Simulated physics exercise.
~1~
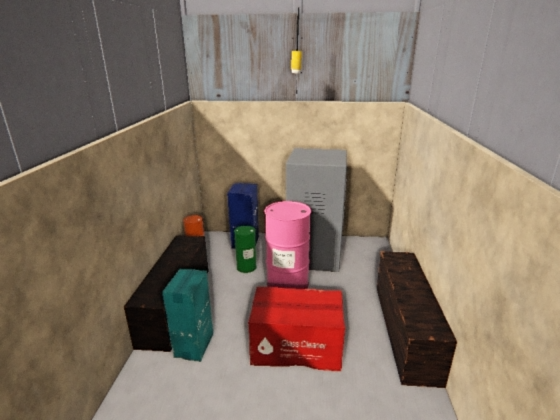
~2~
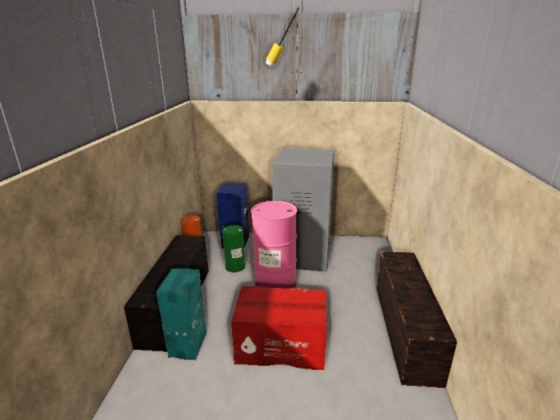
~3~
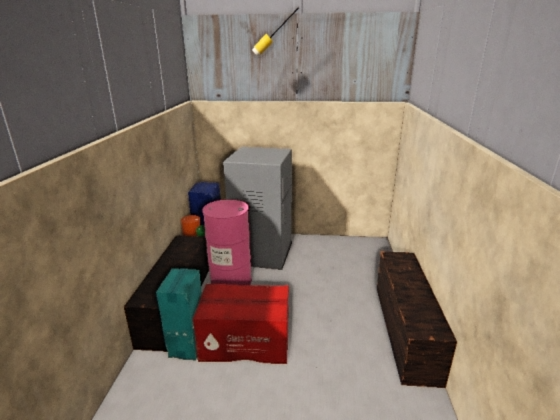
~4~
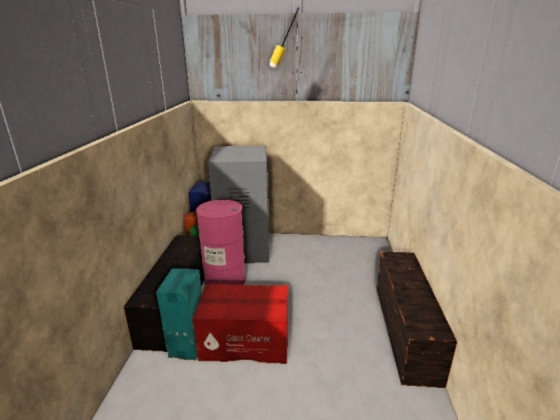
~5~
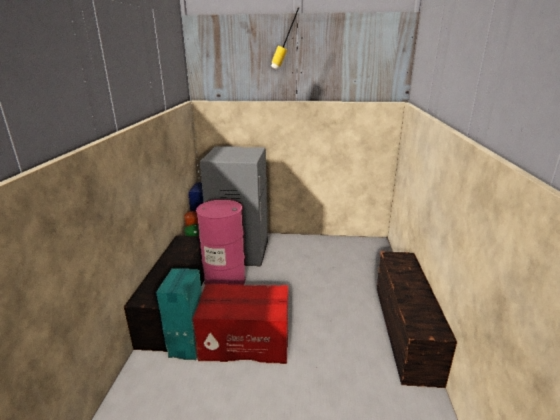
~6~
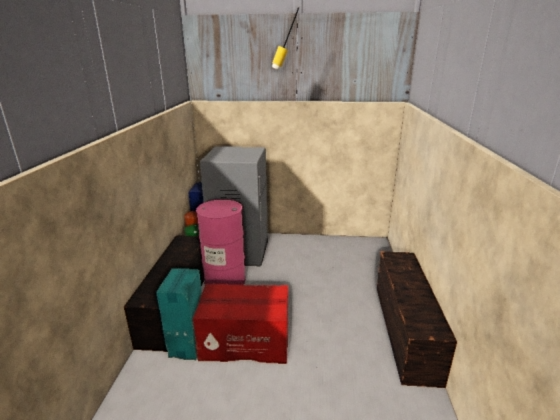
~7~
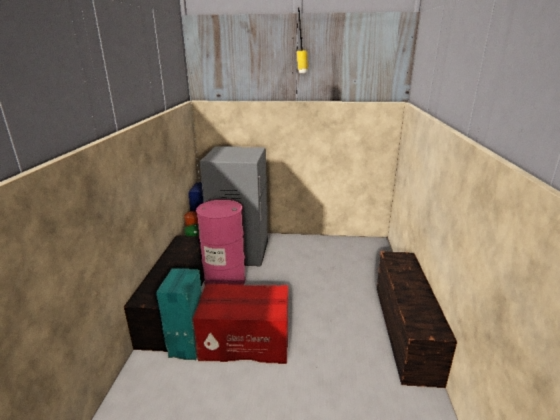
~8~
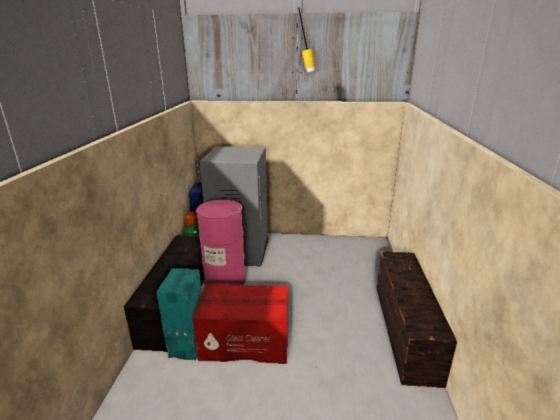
A yellow lamp on a cord swings to the left above a walled load bay, where a pink drum, a tall grey appliance, a red box and blue and green items stand on the pale floor. As the lamp tilts, these loads slide left together, all staying upright. They keep going until the red box meets the turquoise box, which stays put beside the dark wheel box. The grey appliance creeps a little farther, partly hiding the blue, green and orange items behind the drum. Everything then rests bunched at the left, while the lamp swings back to the right.
